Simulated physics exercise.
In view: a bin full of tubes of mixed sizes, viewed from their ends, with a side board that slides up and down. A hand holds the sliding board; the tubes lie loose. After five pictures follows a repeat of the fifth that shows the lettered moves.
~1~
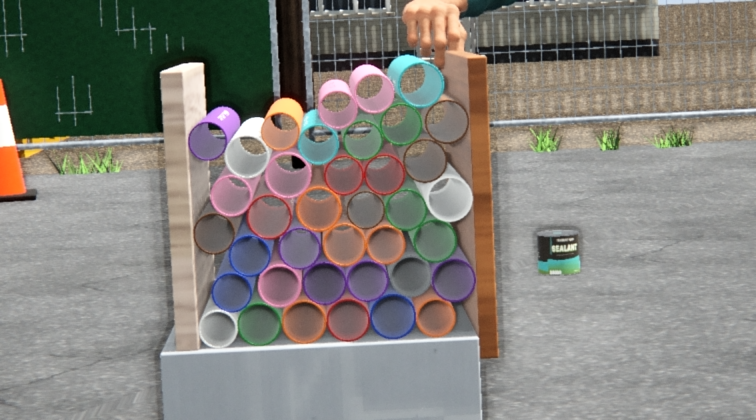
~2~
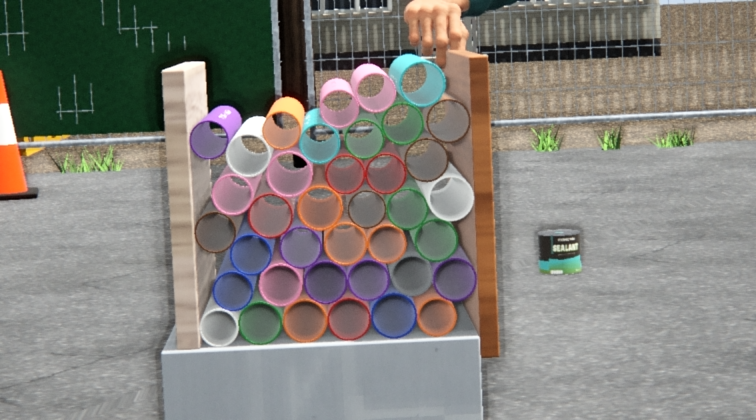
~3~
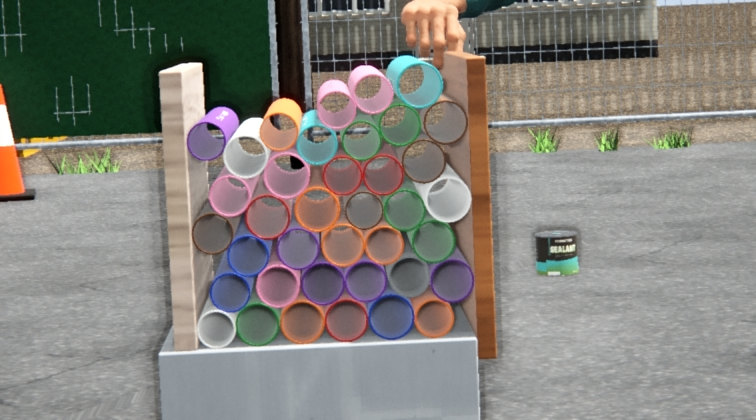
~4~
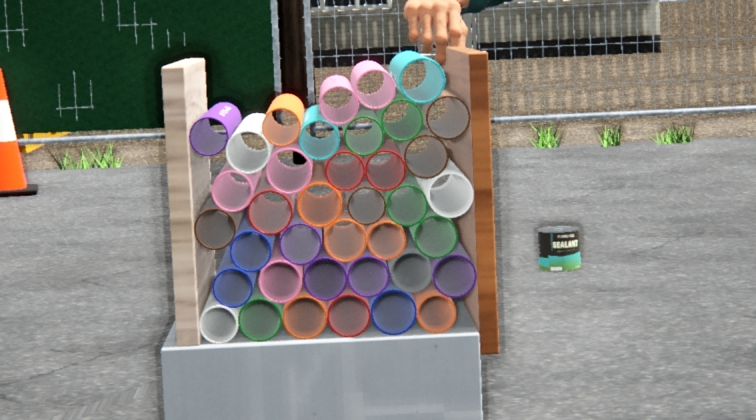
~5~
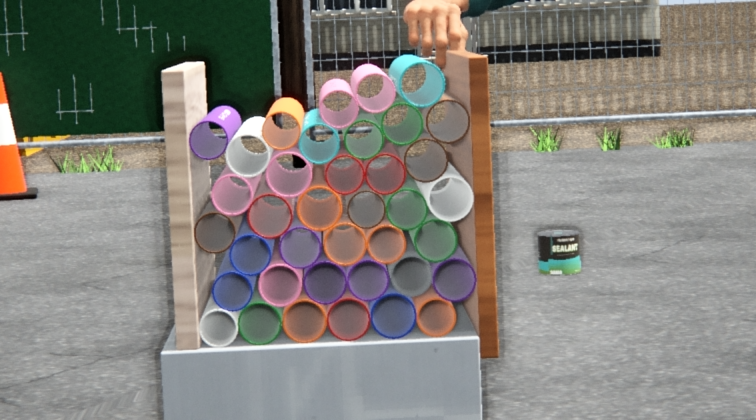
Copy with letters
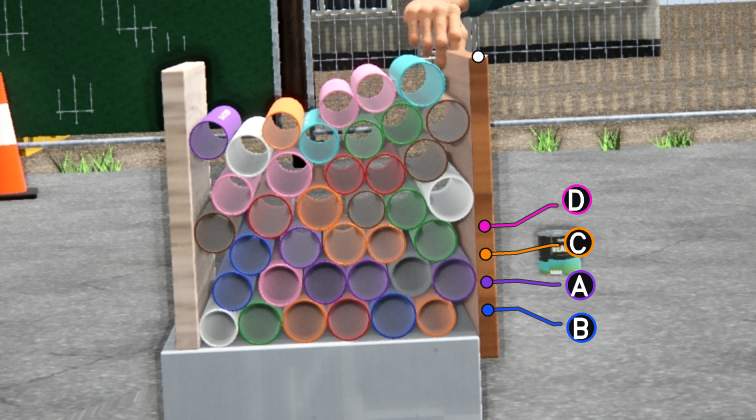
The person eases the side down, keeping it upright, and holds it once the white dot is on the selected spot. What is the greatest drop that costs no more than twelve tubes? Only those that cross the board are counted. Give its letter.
The last mark within the limit is A.
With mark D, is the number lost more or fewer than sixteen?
At D, fewer than sixteen.
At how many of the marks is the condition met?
Three of the four.
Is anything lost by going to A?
At A: Yes.
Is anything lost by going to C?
At C: Yes.
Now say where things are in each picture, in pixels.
An orange tube (436, 317); a pink tube (280, 286); an orange tube (344, 245), in the first frame.
An orange tube (346, 244); an orange tube (320, 208), in the second frame.
A red tube (343, 176); a green tube (400, 125), in the third frame.
A purple tube (209, 137); side board (468, 187), in the fourth frame.
A white tube (219, 328); an orange tube (436, 317); a pink tube (280, 285), in the fifth frame.
On the copy, A at (486, 282); B at (488, 310); C at (485, 254); D at (484, 226); the white dot at (478, 56).
On A. First, top of the board (472, 151).
Then, top of the board (476, 254).
Finally, top of the board (477, 282), about seven out over the board.
By contrast, B more than twelve out over the board; C about seven out over the board; D two out over the board.
